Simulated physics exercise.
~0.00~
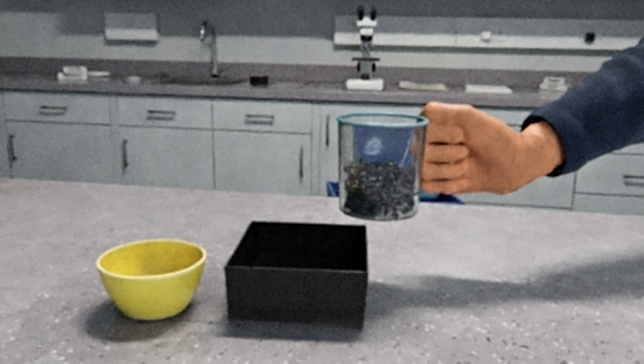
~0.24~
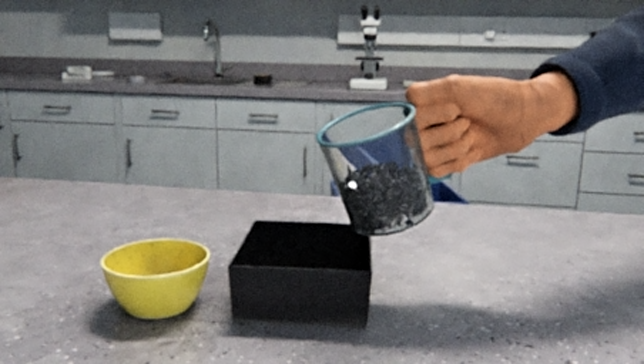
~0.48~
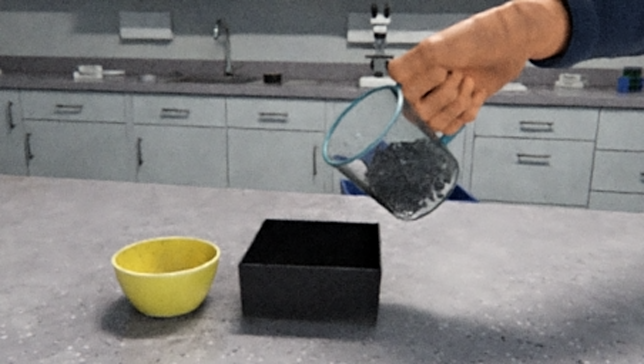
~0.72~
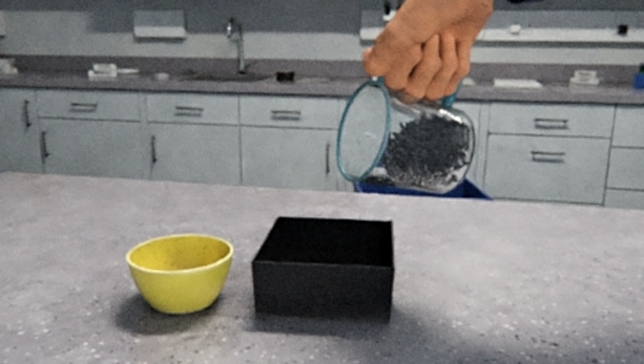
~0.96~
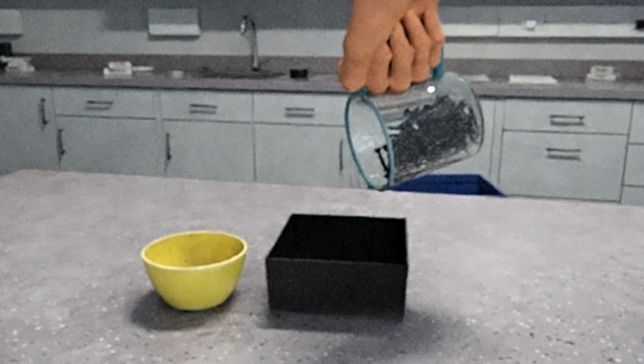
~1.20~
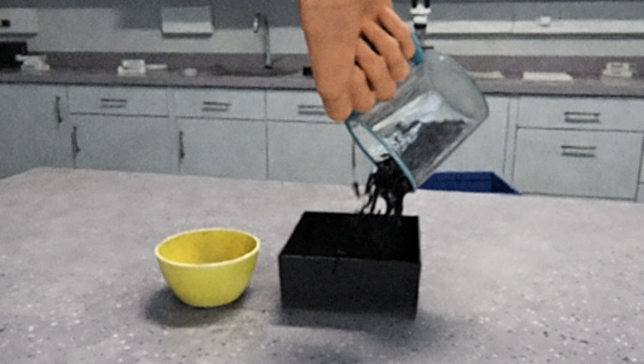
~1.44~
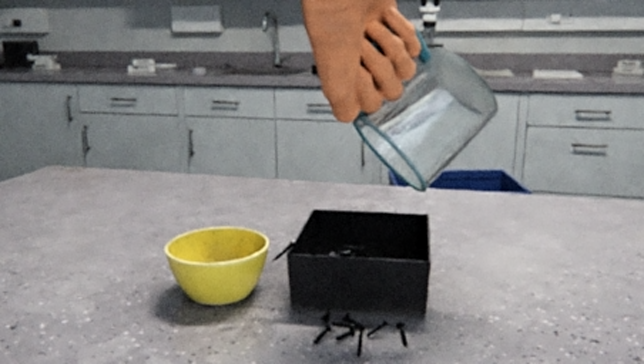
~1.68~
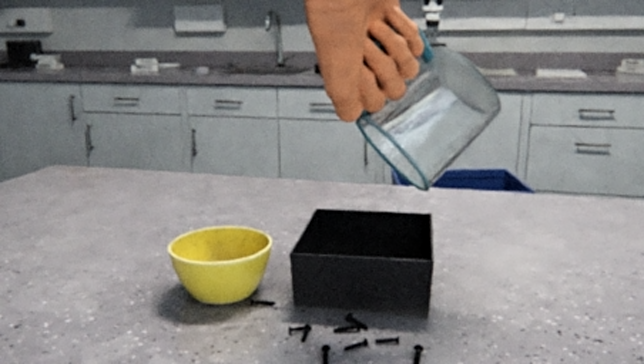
In a laboratory with pale cabinets and a microscope at the back, a yellow bowl and a black tin stand on a speckled grey counter. A hand at the right holds up a clear cup partly filled with small black screws. The hand tips the cup leftward, and the screws slide toward its rim as the view shifts slightly. Tilted past its side, the cup spills the screws in a dark clump into the tin. Soon the cup is empty and held still, mouth down, while several stray screws lie on the counter around the tin and the bowl stays empty.
